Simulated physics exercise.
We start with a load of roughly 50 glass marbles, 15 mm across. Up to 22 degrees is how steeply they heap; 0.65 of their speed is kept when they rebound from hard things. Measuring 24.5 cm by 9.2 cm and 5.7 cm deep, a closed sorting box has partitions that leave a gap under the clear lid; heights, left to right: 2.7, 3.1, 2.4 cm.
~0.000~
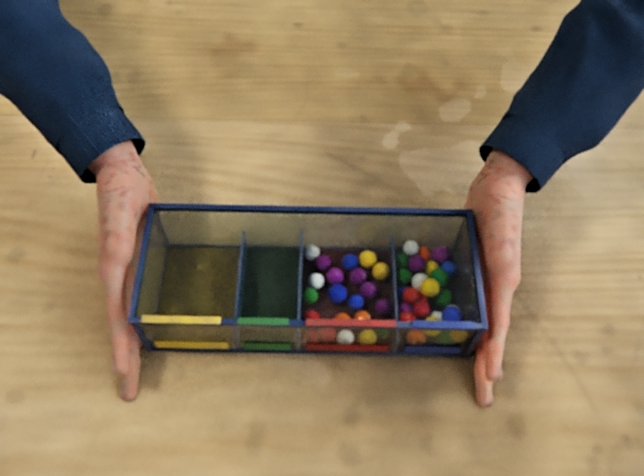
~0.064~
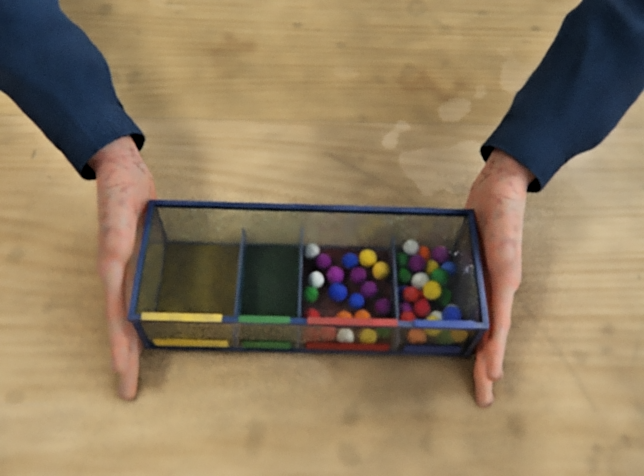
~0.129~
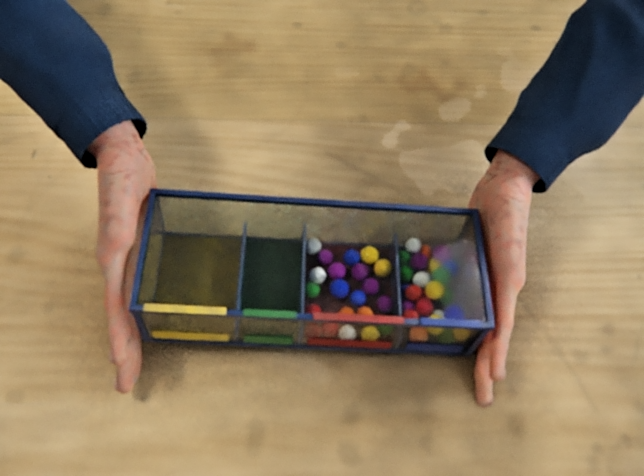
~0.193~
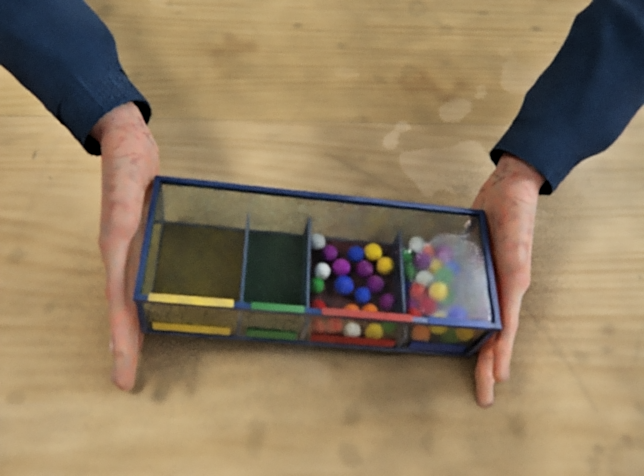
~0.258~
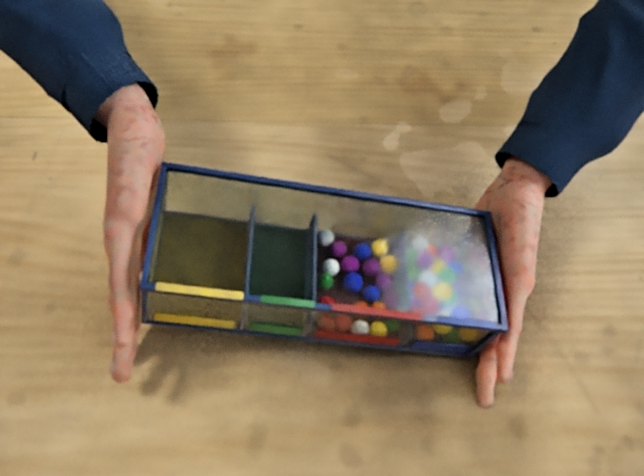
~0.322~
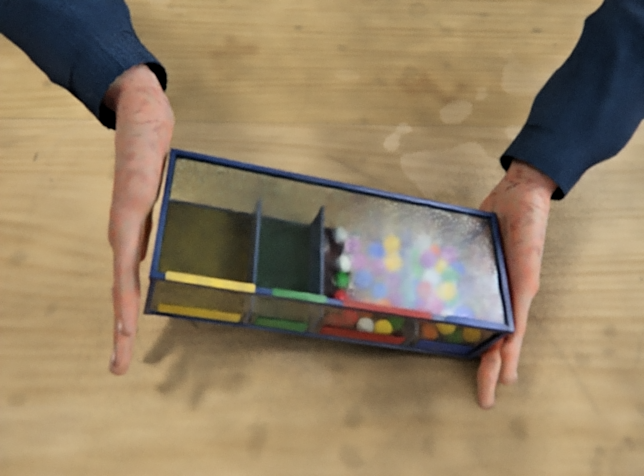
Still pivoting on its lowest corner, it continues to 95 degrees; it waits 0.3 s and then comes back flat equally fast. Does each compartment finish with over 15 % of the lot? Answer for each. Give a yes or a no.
Red - no; blue - yes; green - no; yellow - no.
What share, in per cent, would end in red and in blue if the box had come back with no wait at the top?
Red 10, blue 90.
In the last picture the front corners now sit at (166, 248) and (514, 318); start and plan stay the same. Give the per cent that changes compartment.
I'd put it at about 45 per cent.
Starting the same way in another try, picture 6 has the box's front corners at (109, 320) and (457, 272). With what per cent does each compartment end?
In the end red holds 5 %, blue holds 0 %, green holds 0 % and yellow holds 95 %.
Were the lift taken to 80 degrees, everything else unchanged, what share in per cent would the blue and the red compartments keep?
Blue: 55; red: 45 (per cent).
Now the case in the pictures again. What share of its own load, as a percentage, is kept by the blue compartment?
Fraction kept: Approx. 100 %.
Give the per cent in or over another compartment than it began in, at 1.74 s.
Value: Close to 30 %.
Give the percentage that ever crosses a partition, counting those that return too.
Roughly 45 in a hundred.
After 1.74 s, tilt 95 degrees; red 15 %, blue 85 %.
After 2.69 s, tilt 47 degrees; blue 100 %.
After 3.63 s, tilt 0 degrees; blue 100 %.
By 4.0 s all is still; red 0 %, blue 100 %, green 0 %, yellow 0 %.
